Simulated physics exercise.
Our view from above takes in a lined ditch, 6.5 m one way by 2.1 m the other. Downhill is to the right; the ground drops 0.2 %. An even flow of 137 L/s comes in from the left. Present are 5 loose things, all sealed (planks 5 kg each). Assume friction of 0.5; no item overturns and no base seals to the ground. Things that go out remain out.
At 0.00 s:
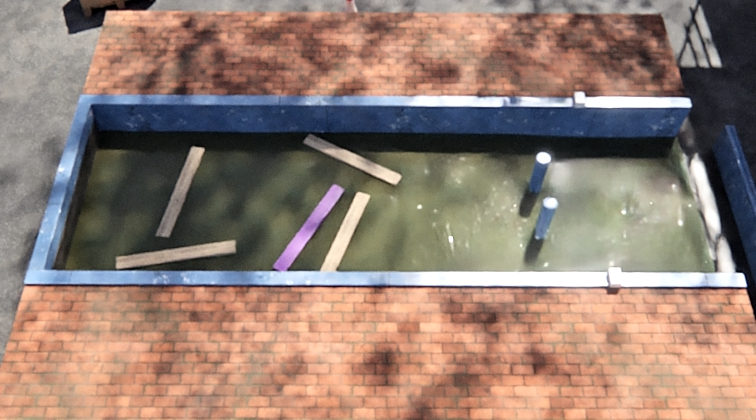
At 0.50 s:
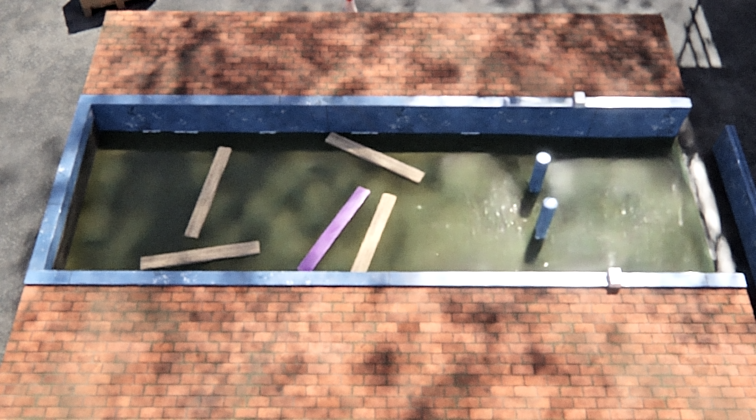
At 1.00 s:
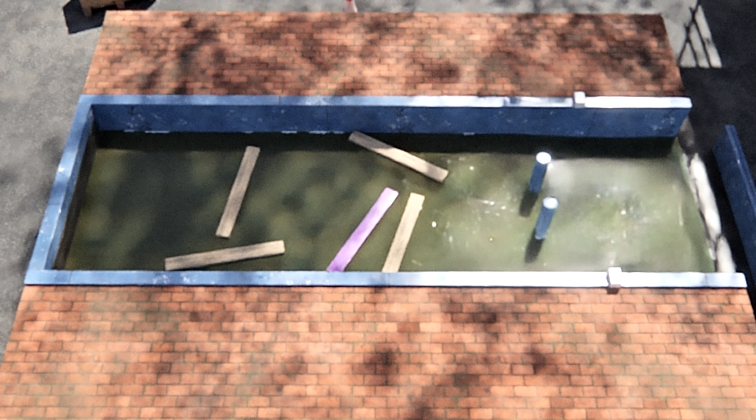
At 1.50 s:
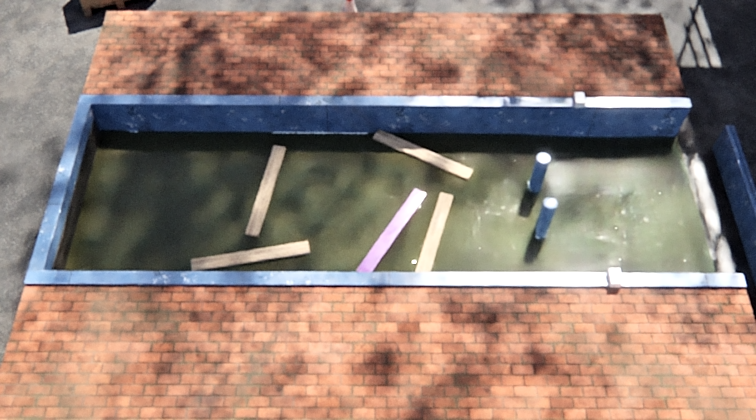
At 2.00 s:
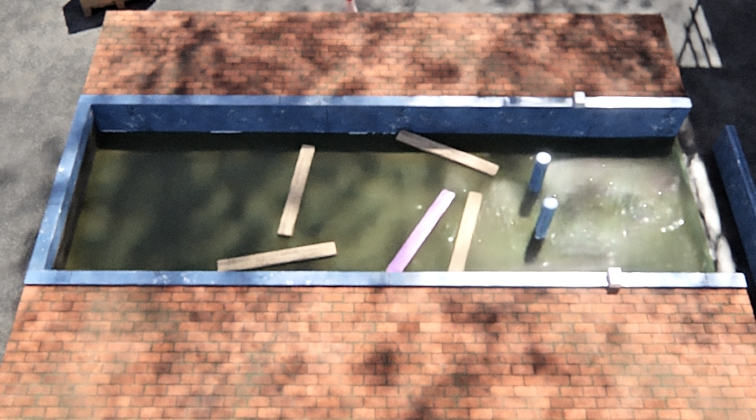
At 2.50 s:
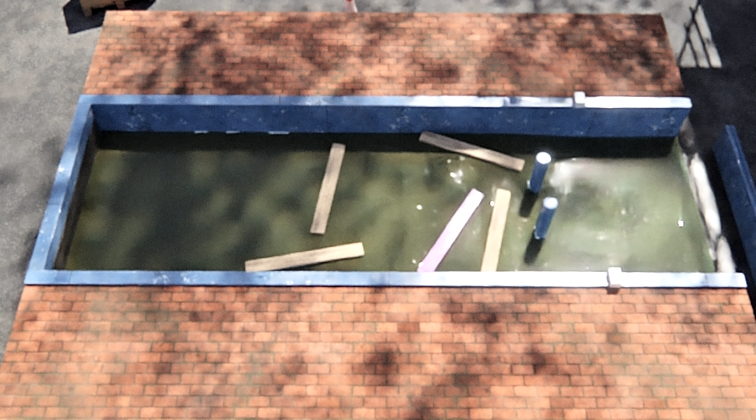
In this clip, four wooden planks and one purple plank float on murky water in a blue-walled channel set in brick paving, drifting steadily rightward together toward two upright blue posts while keeping roughly the same arrangement.
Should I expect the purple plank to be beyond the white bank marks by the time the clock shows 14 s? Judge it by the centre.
Result for the purple plank: It gets across.
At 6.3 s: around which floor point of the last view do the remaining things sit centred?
Roughly at (545, 238).
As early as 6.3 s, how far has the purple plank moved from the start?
I'd put it at around 250 cm.
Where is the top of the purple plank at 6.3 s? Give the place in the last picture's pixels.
It should be close to pixel (570, 254).
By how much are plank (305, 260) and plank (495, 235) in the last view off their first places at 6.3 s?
Log: Item 1 = 350 cm; item 2 = 250 cm.
After 3.5 s the purple plank is near (505, 230), 2.0 m from its start, afloat; 0 of 5 are over the mark; 5 afloat.
After 6.3 s the purple plank is near (570, 254), 2.7 m from its start, afloat; 1 of 5 are over the mark; 4 afloat.
After 10.0 s the purple plank has gone out; 5 of 5 are over the mark; 0 afloat.
After 14.0 s the purple plank has gone out; 5 of 5 are over the mark; 0 afloat.
